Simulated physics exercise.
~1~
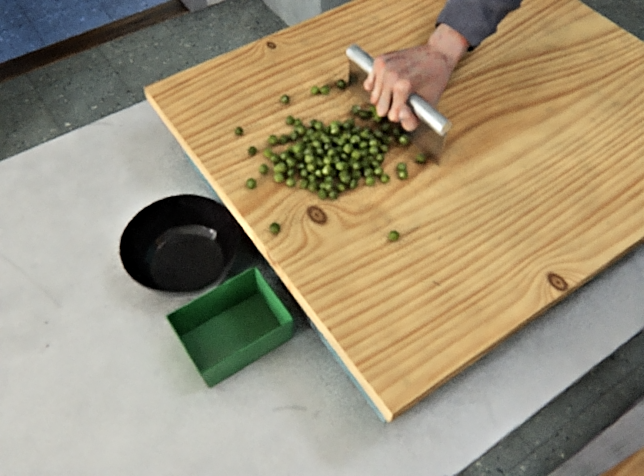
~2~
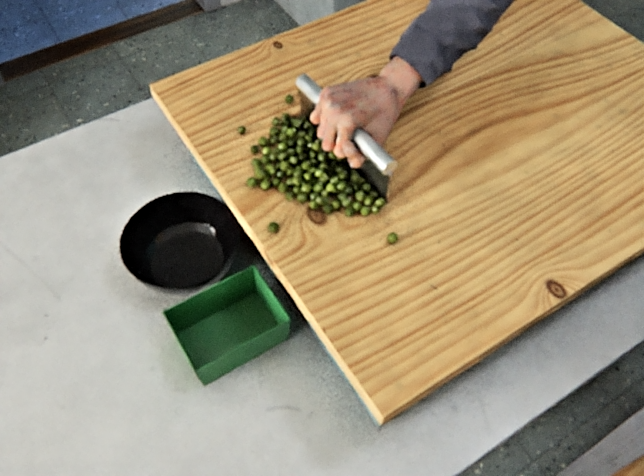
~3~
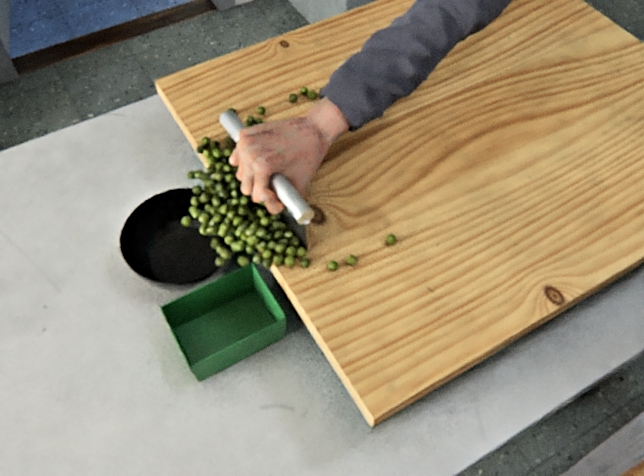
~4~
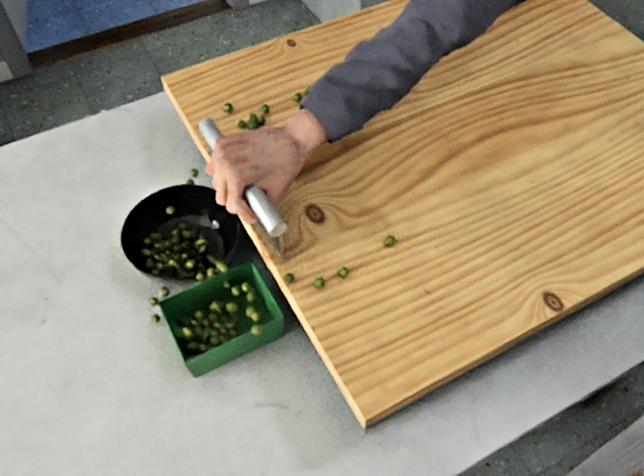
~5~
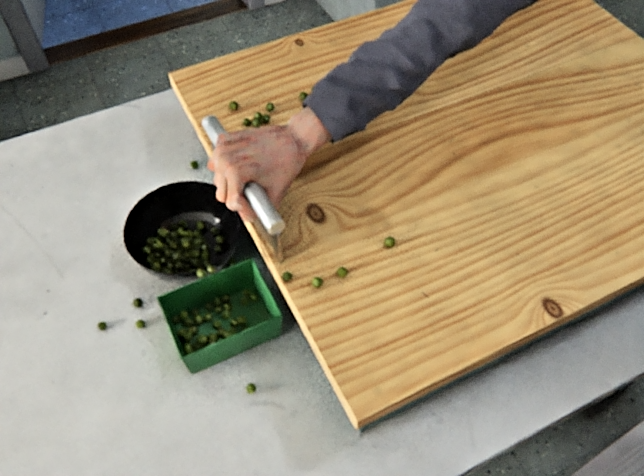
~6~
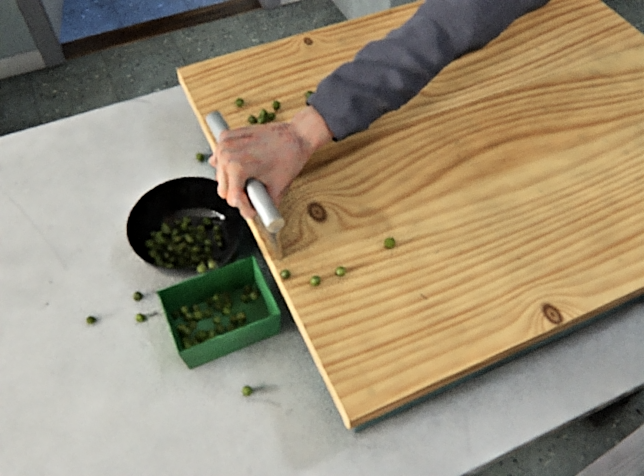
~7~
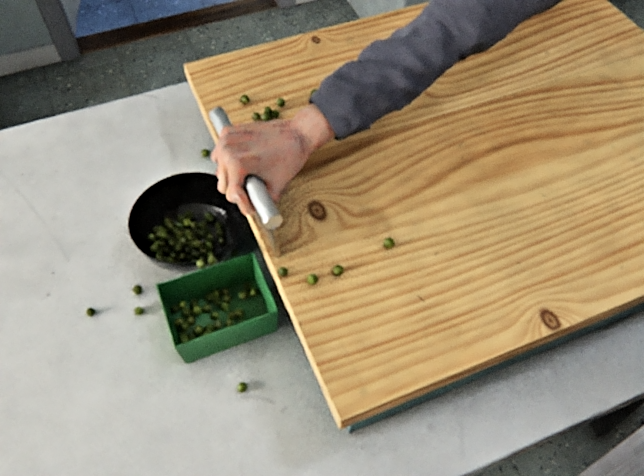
On a large wooden board raised above a pale grey tabletop, a hand in a dark sleeve grips a metal-handled scraper beside a loose heap of small green olives. The hand pushes the scraper left and down, gathering the olives into a tight bank and driving them to the board's edge. They spill over, dropping into a round black bowl and a rectangular green tin below, while a few scatter across the table. The scraper halts at the edge and stays there. At the end, most olives rest in the two containers, more in the bowl, with several still on the board.
